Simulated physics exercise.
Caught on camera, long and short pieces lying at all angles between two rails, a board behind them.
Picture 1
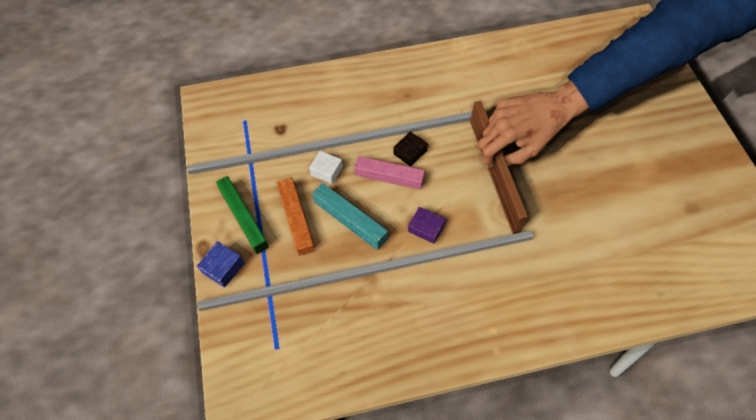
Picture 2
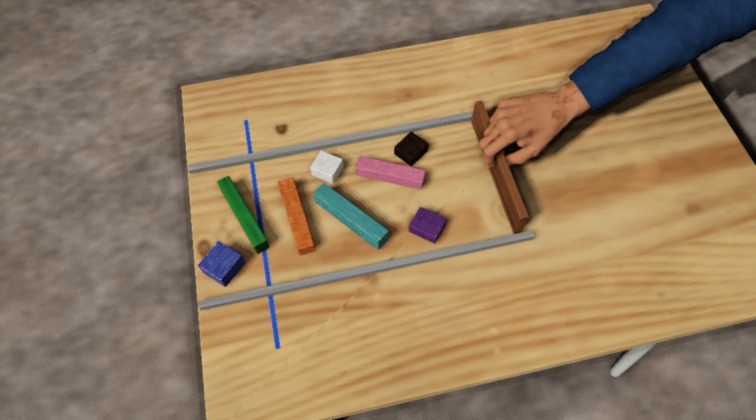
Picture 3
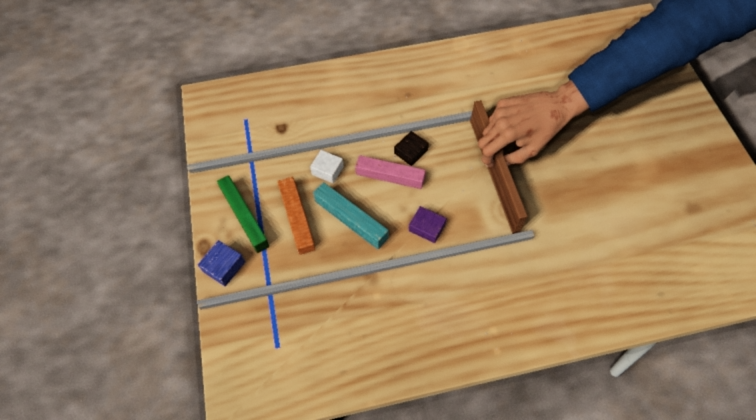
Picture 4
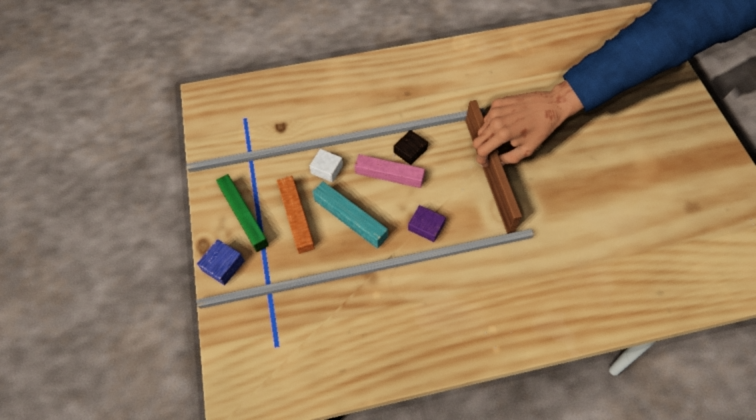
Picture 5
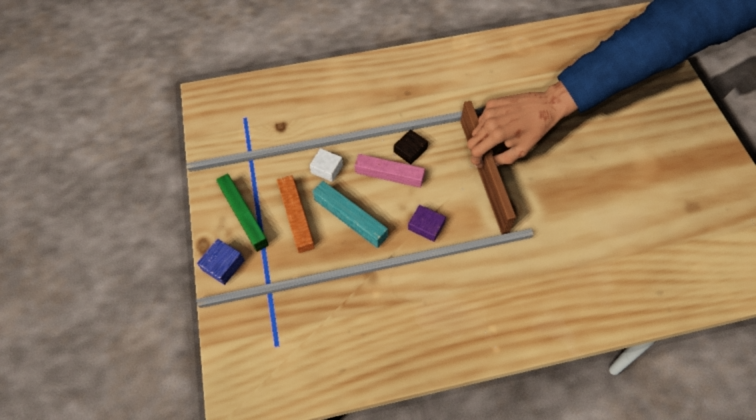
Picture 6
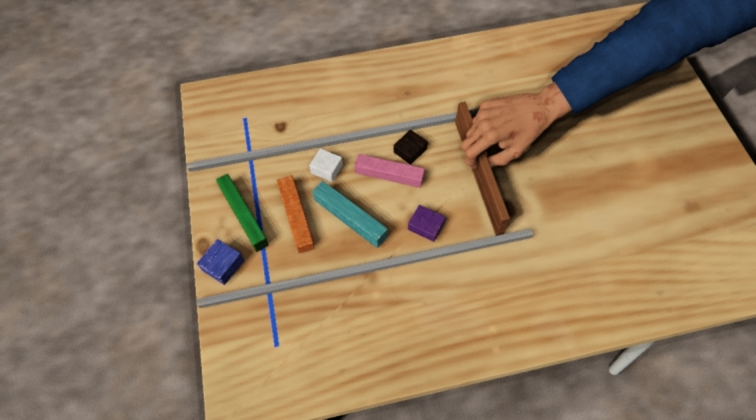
At the start, a hand holds a brown board upright behind colored blocks and bars scattered between two gray rails, with a blue line crossing at the left. The board stays nearly still, then the hand slides it slightly left toward the pieces, which remain in place.
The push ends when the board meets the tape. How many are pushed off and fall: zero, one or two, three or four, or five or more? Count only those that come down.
Outcome: The number that fall off is one or two.
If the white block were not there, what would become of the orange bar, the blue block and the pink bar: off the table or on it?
The orange bar is kept; the blue block comes down; the pink bar is kept.
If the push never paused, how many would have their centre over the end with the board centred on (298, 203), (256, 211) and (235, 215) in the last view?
In that order 0, 2 and 4.
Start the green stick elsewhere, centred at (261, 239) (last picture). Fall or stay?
The green stick survives.
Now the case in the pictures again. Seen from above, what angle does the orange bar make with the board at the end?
Near 0 degrees.
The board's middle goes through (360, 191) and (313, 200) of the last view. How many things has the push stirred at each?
By then 5, and 7.
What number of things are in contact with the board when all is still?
That makes 3.
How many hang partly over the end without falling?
Overhanging: 1.
Early on, none off yet; blue block at rest near (221, 262); green stick at rest near (242, 212); orange bar at rest near (295, 213).
A while later, none off yet; blue block travelled a little near (210, 269); green stick travelled a little near (216, 219); orange bar travelled about its own width near (241, 227).
Finally, the number that fall off is one or two; lost, green stick and blue block.
